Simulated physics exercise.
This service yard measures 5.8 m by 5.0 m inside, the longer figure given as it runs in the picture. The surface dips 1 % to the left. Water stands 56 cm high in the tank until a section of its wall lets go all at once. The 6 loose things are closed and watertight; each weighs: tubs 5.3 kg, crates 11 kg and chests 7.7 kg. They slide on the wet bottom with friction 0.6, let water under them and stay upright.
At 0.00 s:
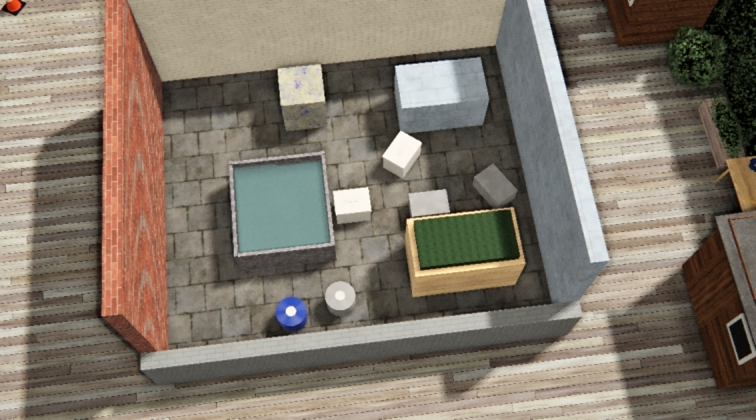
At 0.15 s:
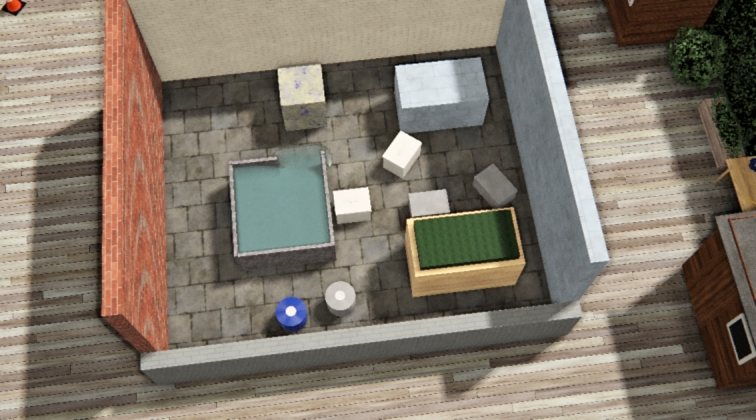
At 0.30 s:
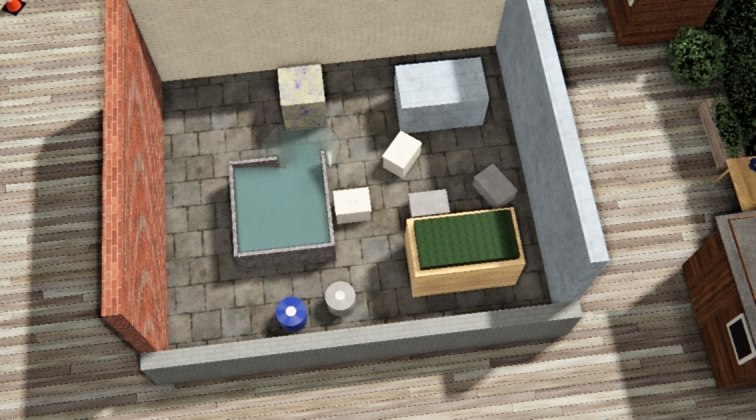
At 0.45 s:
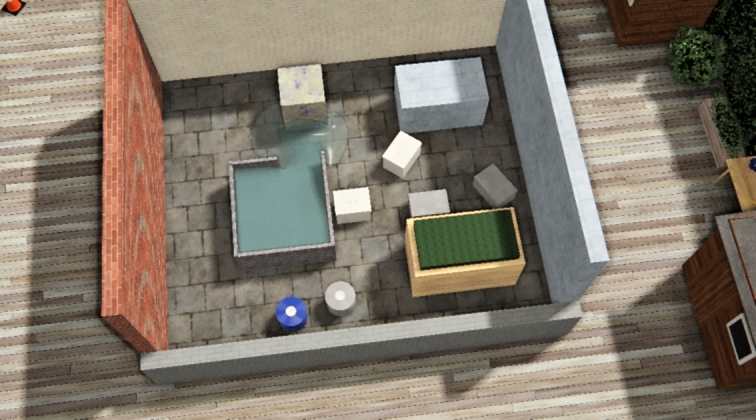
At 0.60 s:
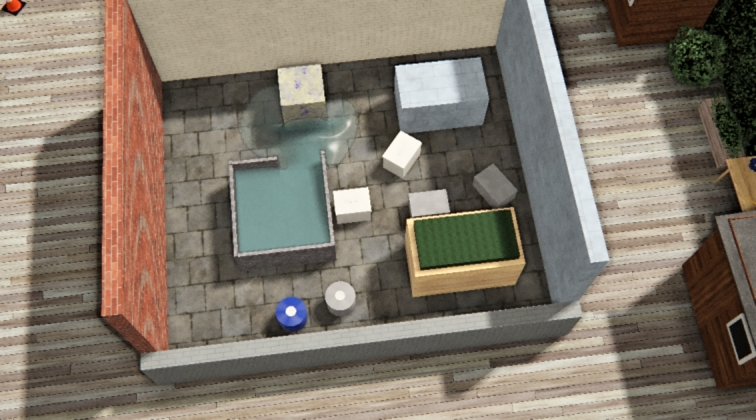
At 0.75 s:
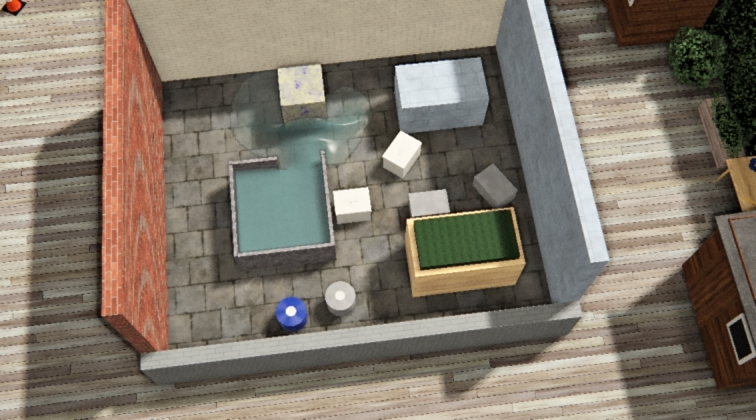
Water pours through a gap in the top wall of a square tank at left and spreads over the paving around a pale mottled block. The walled yard, seen from high above, also holds a pale blue-grey chest, small white and grey boxes, a green-topped wooden box, and blue and grey tubs near the bottom wall. The objects and the camera stay still.
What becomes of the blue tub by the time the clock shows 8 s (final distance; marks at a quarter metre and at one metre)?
Blue tub holds its place.
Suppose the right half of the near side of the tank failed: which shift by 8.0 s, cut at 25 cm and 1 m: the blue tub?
Then the blue tub gets carried off.
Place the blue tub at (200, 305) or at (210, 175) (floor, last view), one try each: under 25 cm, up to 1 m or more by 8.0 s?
In that order: It slides a little; it ends far away.
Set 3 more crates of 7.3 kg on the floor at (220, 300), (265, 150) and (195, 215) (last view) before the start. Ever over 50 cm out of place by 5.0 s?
In that order: Less, past it, past it.
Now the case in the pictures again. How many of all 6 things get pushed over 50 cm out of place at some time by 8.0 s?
That makes 1.
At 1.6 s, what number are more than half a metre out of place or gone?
I count 0.
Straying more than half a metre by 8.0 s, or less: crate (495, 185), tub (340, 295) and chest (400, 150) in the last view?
In that order: Short of it, under, past it.
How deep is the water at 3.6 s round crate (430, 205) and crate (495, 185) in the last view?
About 2 and 3 cm.
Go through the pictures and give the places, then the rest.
The blue tub at (291, 311), on the bottom; 2.1 m2 under water; 0 of 6 have shifted, in the first picture.
The blue tub at (291, 311) rests on the ground; water covers 2.5 m2; 0 of 6 have shifted, in the second picture.
The blue tub at (291, 311) rests on the ground; water covers 3.1 m2; 0 of 6 have shifted, in the third picture.
The blue tub at (291, 311) rests on the ground; water covers 3.5 m2; 0 of 6 have shifted, in the fourth picture.
The blue tub at (291, 311), on the bottom; 4.0 m2 under water; 0 of 6 have shifted, in the fifth picture.
The blue tub at (291, 311), on the bottom; 4.7 m2 under water; 0 of 6 have shifted, in the sixth picture.
After 1.6 s the blue tub is near (291, 311), 0.0 m from its start, aground; 0 afloat.
After 3.6 s the blue tub is near (291, 311), 0.0 m from its start, aground; 0 afloat.
After 5.6 s the blue tub is near (291, 311), 0.0 m from its start, aground; 0 afloat.
After 8.0 s the blue tub is near (294, 308), 0.1 m from its start, aground; 4 afloat.
